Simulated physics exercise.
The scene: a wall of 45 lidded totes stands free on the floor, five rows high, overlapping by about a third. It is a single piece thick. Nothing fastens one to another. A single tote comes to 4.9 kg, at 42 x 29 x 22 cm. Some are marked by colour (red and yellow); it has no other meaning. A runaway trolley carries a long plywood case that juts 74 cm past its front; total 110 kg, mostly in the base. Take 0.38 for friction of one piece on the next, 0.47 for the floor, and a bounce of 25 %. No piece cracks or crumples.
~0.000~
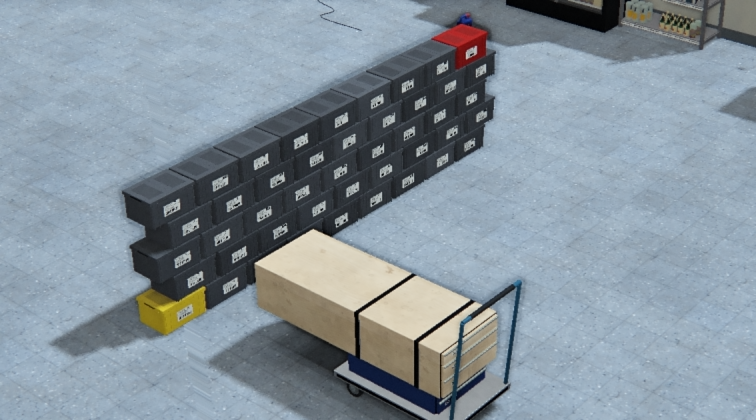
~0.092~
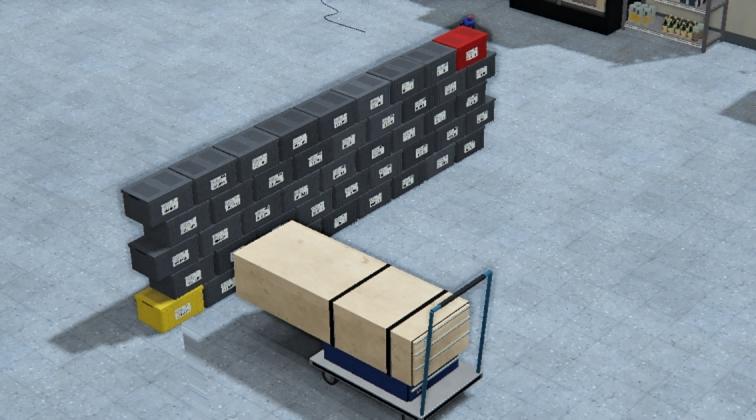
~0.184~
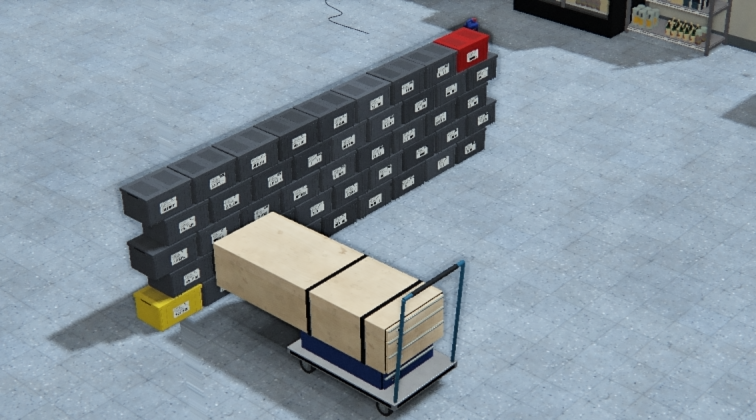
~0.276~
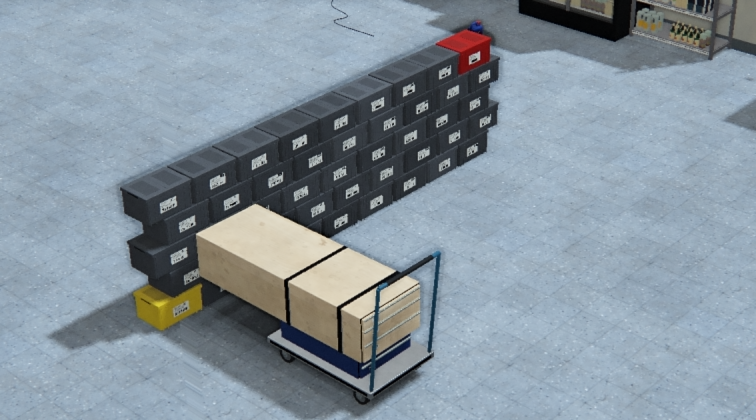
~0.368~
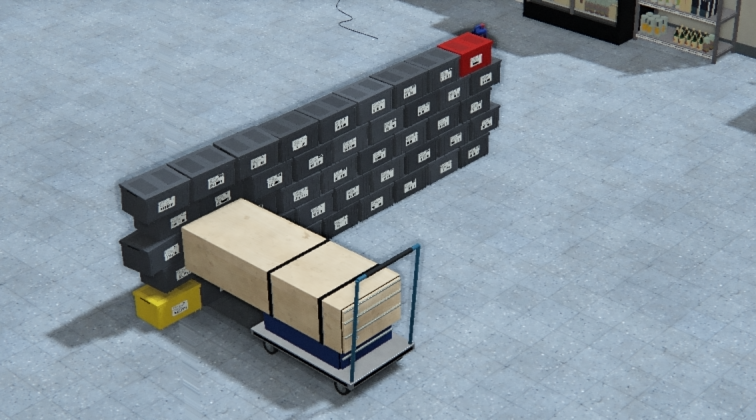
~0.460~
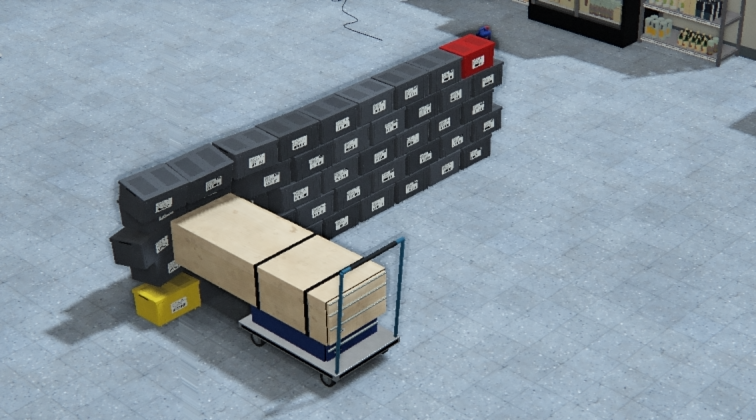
On a pale blue-grey tiled floor with shelving in the far corner, seen from above at an angle, the camera drifts slightly. A freestanding wall of dark lidded totes, yellow at bottom left and red at top right, stands behind a blue-handled trolley carrying long strapped timber. The trolley glides left toward the wall, and the timber pushes into its left end, shifting and tilting several totes.
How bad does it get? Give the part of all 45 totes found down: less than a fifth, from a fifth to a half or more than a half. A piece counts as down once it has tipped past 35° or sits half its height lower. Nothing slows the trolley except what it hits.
Between a fifth and a half of them.
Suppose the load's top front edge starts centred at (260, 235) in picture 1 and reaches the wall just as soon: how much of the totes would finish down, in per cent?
Then about 30 per cent.
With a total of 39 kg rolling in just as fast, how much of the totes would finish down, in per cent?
Then about 30 per cent.
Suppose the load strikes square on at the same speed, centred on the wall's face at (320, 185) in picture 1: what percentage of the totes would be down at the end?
In that case about 40 per cent.
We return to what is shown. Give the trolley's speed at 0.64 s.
About 1.1 m/s.
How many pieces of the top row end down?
4 from that row.
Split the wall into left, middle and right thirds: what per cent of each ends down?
In per cent: Left 80, middle 10, right 0.
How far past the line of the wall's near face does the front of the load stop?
Some 115 cm beyond.
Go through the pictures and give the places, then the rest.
In the first frame (pixels give the middle of a visible side; the camera moves round a little), load (261, 280) 63 cm short of the wall; yellow tote (186, 312); red tote (473, 51); none has stirred.
In the second frame, load (240, 269) 44 cm short of the wall; red tote (473, 53).
In the third frame, load (220, 259) 26 cm short of the wall; red tote (474, 54).
In the fourth frame, load (202, 250) 8 cm short of the wall; red tote (476, 57).
In the fifth frame, load (187, 242) 8 cm into the wall's line; yellow tote (181, 307); steepest lean 4°, the tote at (155, 182); movement in 9 of them.
In the sixth frame, load (176, 236) 20 cm into the wall's line; yellow tote (180, 304) 3° from how it stood; red tote (480, 61); steepest lean 12°, the tote at (200, 162); movement in 13 of them.
After 0.64 s, load 41 cm past the wall's line, still rolling; 3 of the 45 totes down.
After 0.98 s, load 75 cm past the wall's line, still rolling; 10 of the 45 totes down.
After 1.54 s, load 1.10 m past the wall's line, still rolling; 13 of the 45 totes down; yellow tote 30 cm from its place.
In the end (2.8 s), load 1.13 m past the wall's line, stopped; 13 of the 45 totes down; red tote unmoved; yellow tote 34 cm from its place. That is 29 per cent. From the last view, middles, red tote near (467, 56), yellow tote near (131, 289).
